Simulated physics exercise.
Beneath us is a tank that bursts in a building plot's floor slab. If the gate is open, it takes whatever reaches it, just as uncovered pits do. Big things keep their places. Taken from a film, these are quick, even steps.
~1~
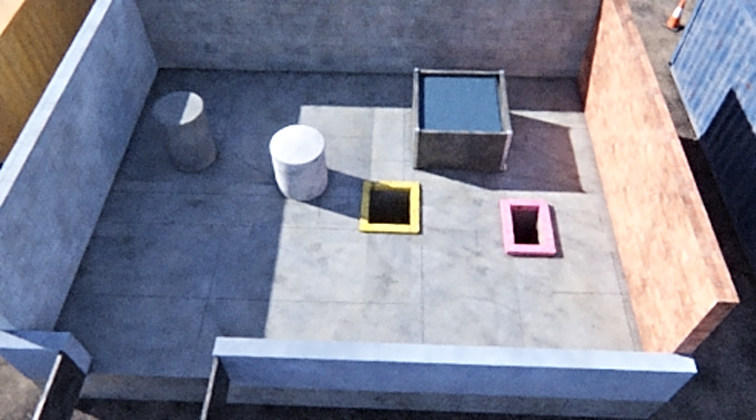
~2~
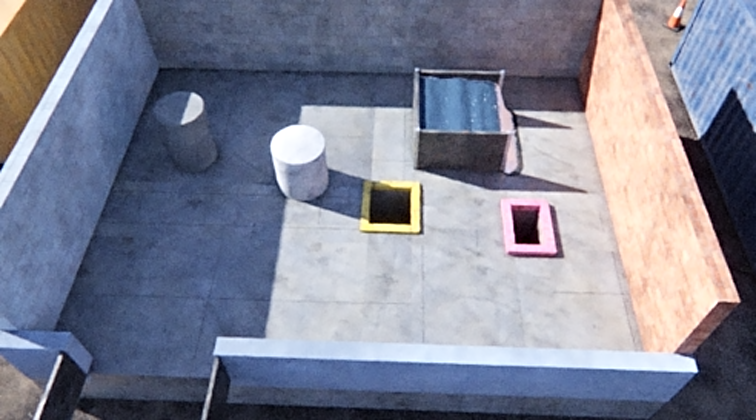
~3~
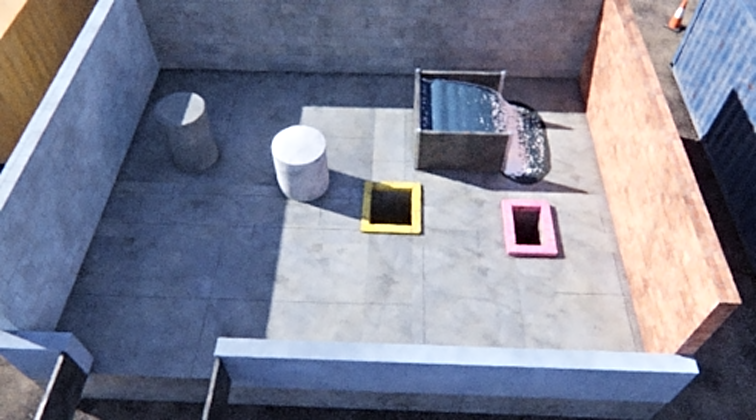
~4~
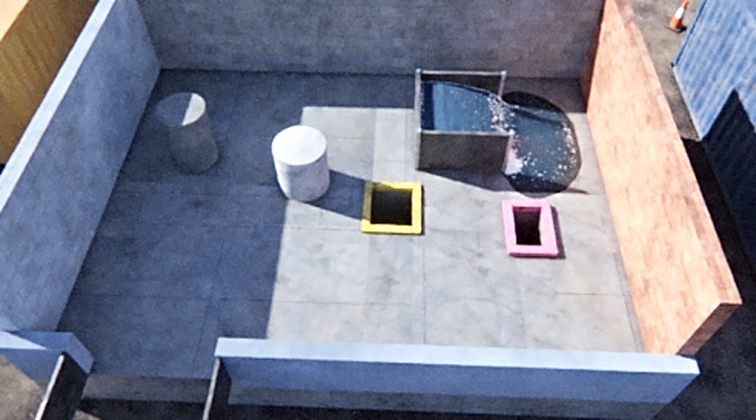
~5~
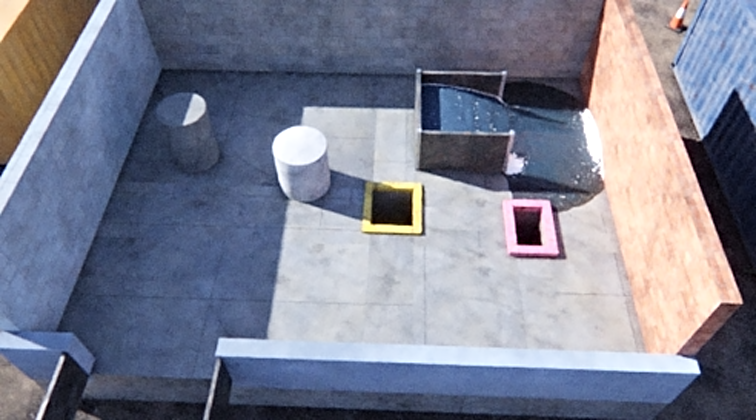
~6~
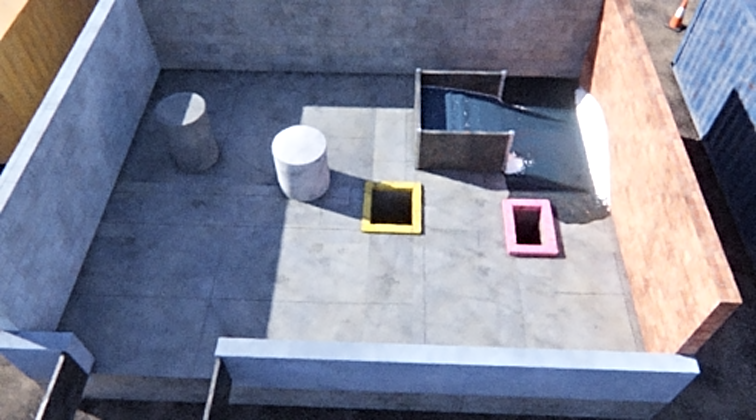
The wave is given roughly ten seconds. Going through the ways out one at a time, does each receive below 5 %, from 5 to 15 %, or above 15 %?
The gate never reaches five per cent; the pink pit never reaches five per cent; the yellow pit never reaches five per cent.
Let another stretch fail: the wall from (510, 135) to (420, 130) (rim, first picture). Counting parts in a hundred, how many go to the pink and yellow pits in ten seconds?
Approximately, pink takes 8 % and yellow takes 10 %.
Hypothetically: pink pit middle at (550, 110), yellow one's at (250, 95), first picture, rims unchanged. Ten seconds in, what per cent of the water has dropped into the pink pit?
Pink: 20 %.
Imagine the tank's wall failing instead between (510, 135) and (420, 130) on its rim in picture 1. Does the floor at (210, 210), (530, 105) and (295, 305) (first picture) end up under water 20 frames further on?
First spot spared, second spot spared, third spot submerged.
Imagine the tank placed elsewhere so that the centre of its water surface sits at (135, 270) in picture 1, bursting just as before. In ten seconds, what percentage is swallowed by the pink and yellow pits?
Pink about 4 %, yellow about 8 %.
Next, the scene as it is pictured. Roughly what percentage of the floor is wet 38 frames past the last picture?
Roughly 75 per cent.
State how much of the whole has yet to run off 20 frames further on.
Close to 100 in a hundred.
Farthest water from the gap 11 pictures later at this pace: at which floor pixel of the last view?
The farthest wet point should be near (649, 377).
A moment on, water covers 15 % of the floor; the gate 0 %, the pink pit 0 %, the yellow pit 0 %.
Next, water covers 20 % of the floor; the gate 0 %, the pink pit 0 %, the yellow pit 0 %.
Then, water covers 40 % of the floor; the gate 0 %, the pink pit 1 %, the yellow pit 0 %.
Later, water covers 75 % of the floor; the gate 0 %, the pink pit 1 %, the yellow pit 0 %.
In the end, water covers 95 % of the floor; the gate 2 %, the pink pit 1 %, the yellow pit 0 %.
